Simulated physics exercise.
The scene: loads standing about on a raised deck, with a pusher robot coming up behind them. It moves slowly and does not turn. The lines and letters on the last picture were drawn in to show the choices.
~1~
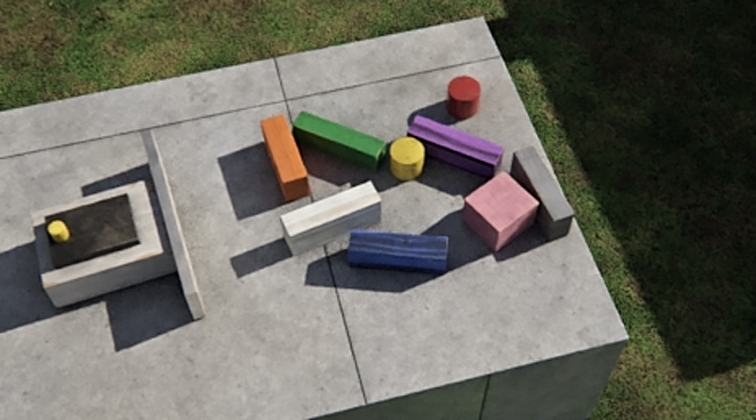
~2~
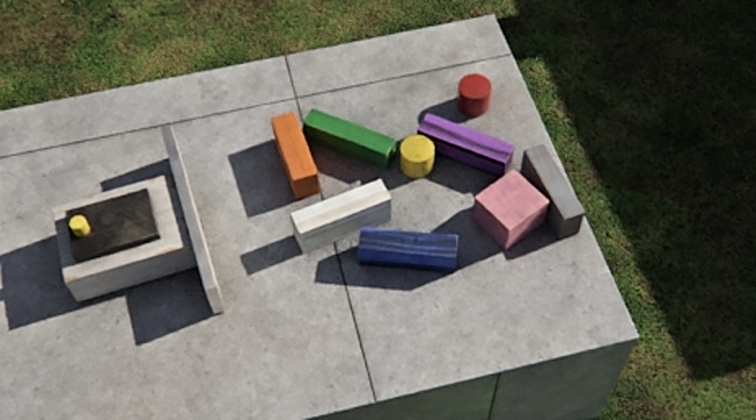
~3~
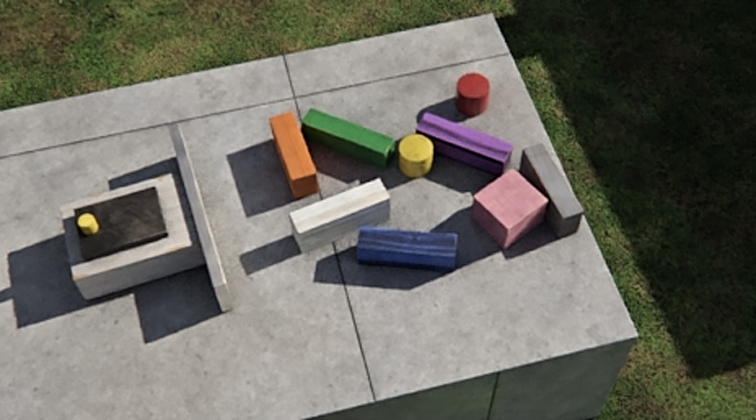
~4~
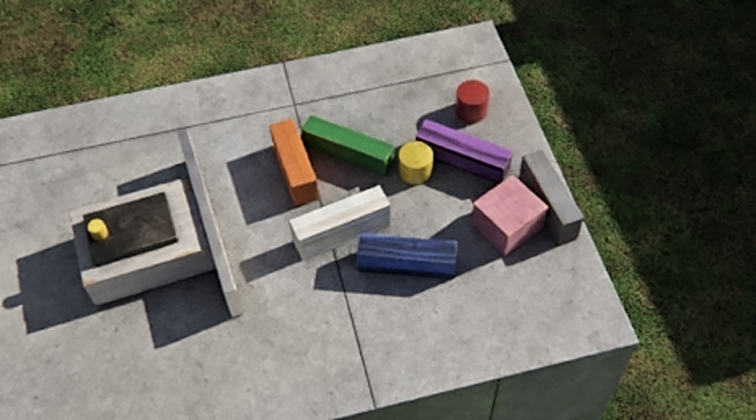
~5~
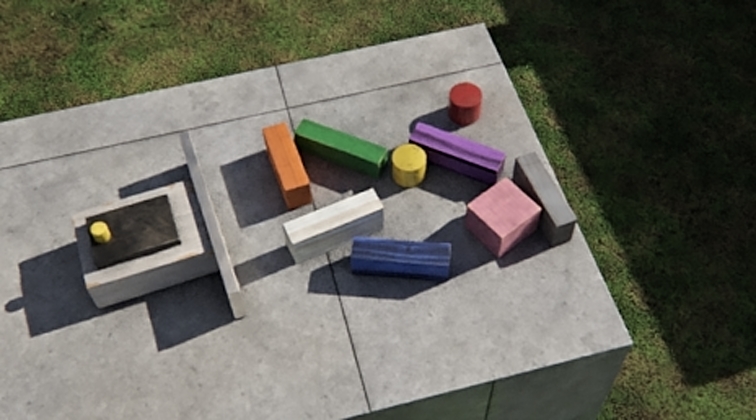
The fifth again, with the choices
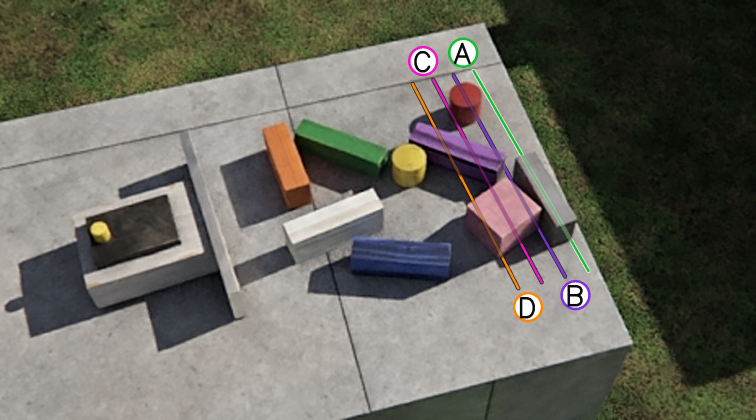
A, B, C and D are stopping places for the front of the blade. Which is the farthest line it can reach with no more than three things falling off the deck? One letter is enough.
As far as mark C.
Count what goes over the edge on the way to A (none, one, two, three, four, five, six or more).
Six or more.
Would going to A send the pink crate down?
Yes.
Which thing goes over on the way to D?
The grey stick.
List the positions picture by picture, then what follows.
Green stick (339, 141); orange stick (285, 157); pink crate (500, 211), in the first picture.
Robot (119, 221); yellow canister (417, 157), in the second picture.
Robot (127, 220); red canister (472, 94), in the third picture.
Robot (137, 225); white stick (341, 224), in the fourth picture.
Robot (139, 228); green stick (341, 149); orange stick (287, 165); pink crate (503, 218), in the fifth picture.
On the marked copy, A at (527, 163); B at (505, 168); C at (483, 173); D at (461, 178).
Taking C. A third of the way, robot (244, 204); yellow canister (417, 170); green stick (358, 148).
Two thirds of the way, robot (345, 181); grey stick (550, 199); purple stick (487, 148).
When it is over, robot (420, 164); grey stick over the edge; purple stick over the edge; two fallen.
As for the rest, A drops six; B drops five; D is within the limit but short.
